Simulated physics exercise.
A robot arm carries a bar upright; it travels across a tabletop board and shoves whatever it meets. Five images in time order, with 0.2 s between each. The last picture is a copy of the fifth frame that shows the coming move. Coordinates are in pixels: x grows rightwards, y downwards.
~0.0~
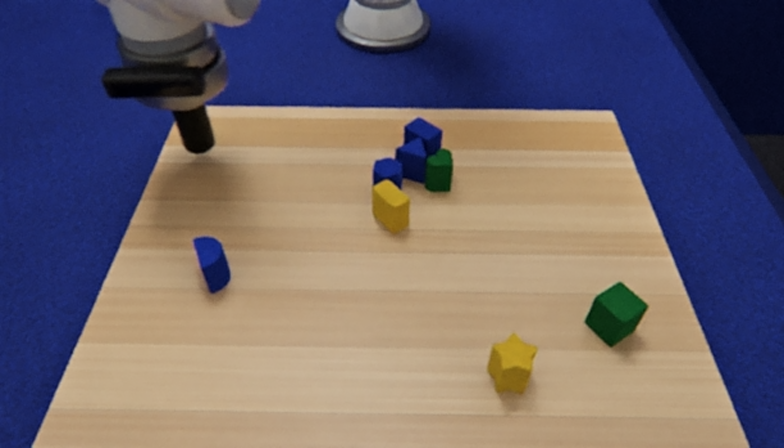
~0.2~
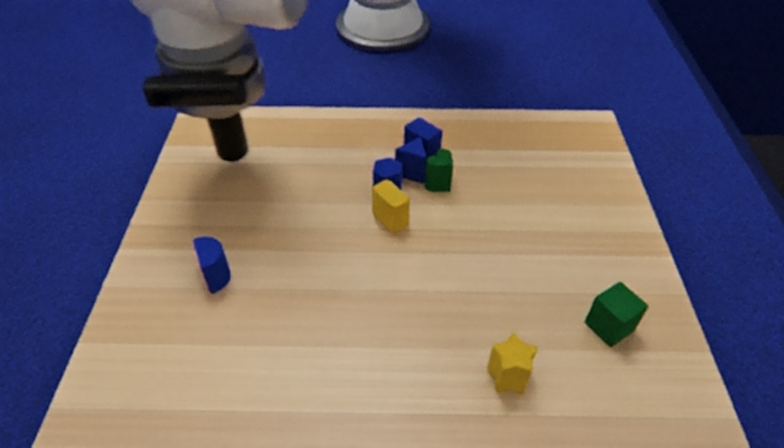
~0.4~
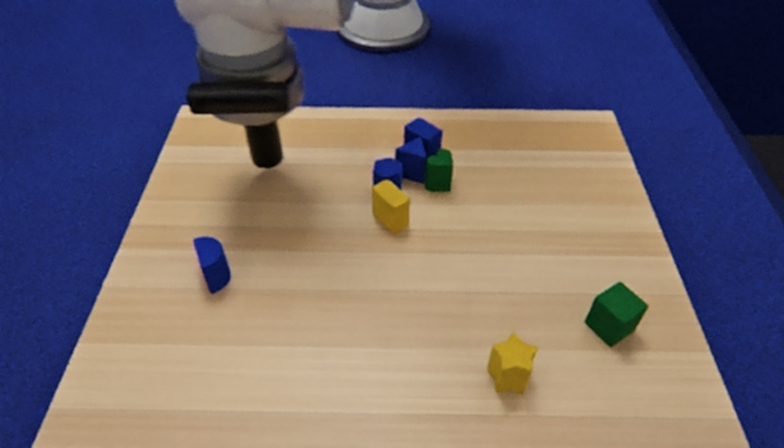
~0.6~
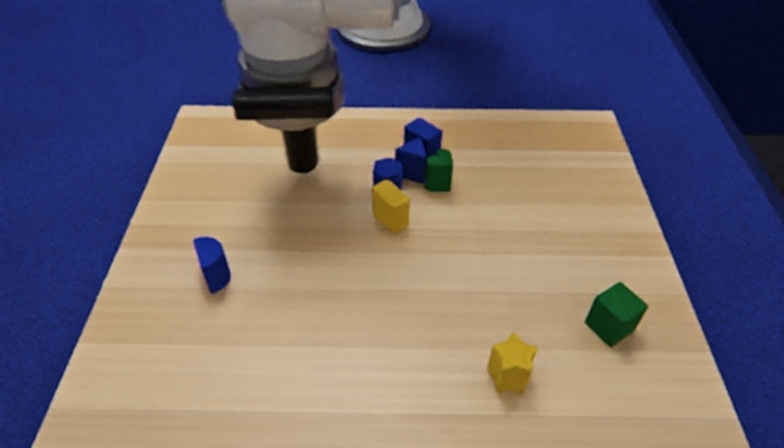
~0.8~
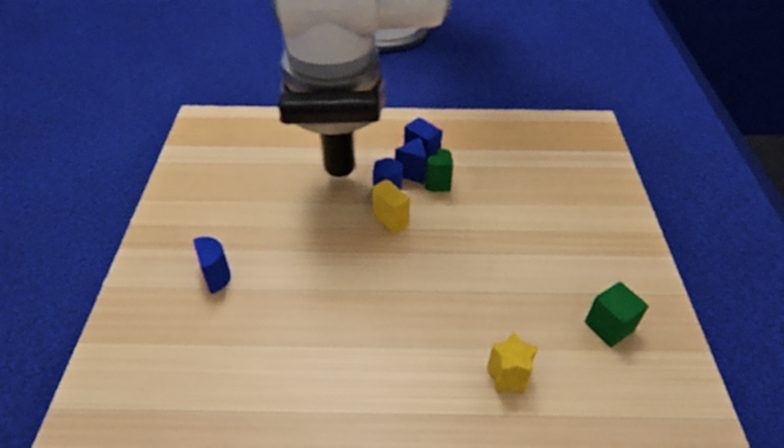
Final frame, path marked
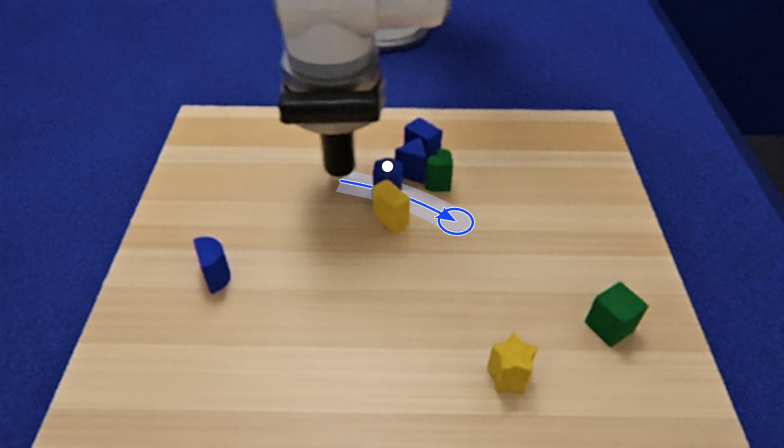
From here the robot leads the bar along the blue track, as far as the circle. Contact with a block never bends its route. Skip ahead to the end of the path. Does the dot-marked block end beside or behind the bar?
I believe not.
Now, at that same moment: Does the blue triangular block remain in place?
Yes, it checks out.
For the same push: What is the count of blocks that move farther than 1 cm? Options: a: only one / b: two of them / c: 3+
It's a.
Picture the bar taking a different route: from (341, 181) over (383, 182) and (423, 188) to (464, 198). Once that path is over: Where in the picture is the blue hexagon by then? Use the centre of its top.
I'd place it at (423, 183), taking the centre of its top.
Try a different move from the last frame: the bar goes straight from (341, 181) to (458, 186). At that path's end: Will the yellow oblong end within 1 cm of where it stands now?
It seems so.
Drawn move, from (341, 181) over (381, 189) and (419, 203) to (456, 221); the dot is on the blue hexagon.
The first path, step by step. One third of the way, bar (380, 176); blue hexagon (407, 173), turned 20° clockwise.
Two thirds of the way, bar (420, 190); blue hexagon (449, 187), turned 20° clockwise.
At the end, bar (457, 208); blue hexagon (491, 203); yellow oblong still; blue triangular block still.
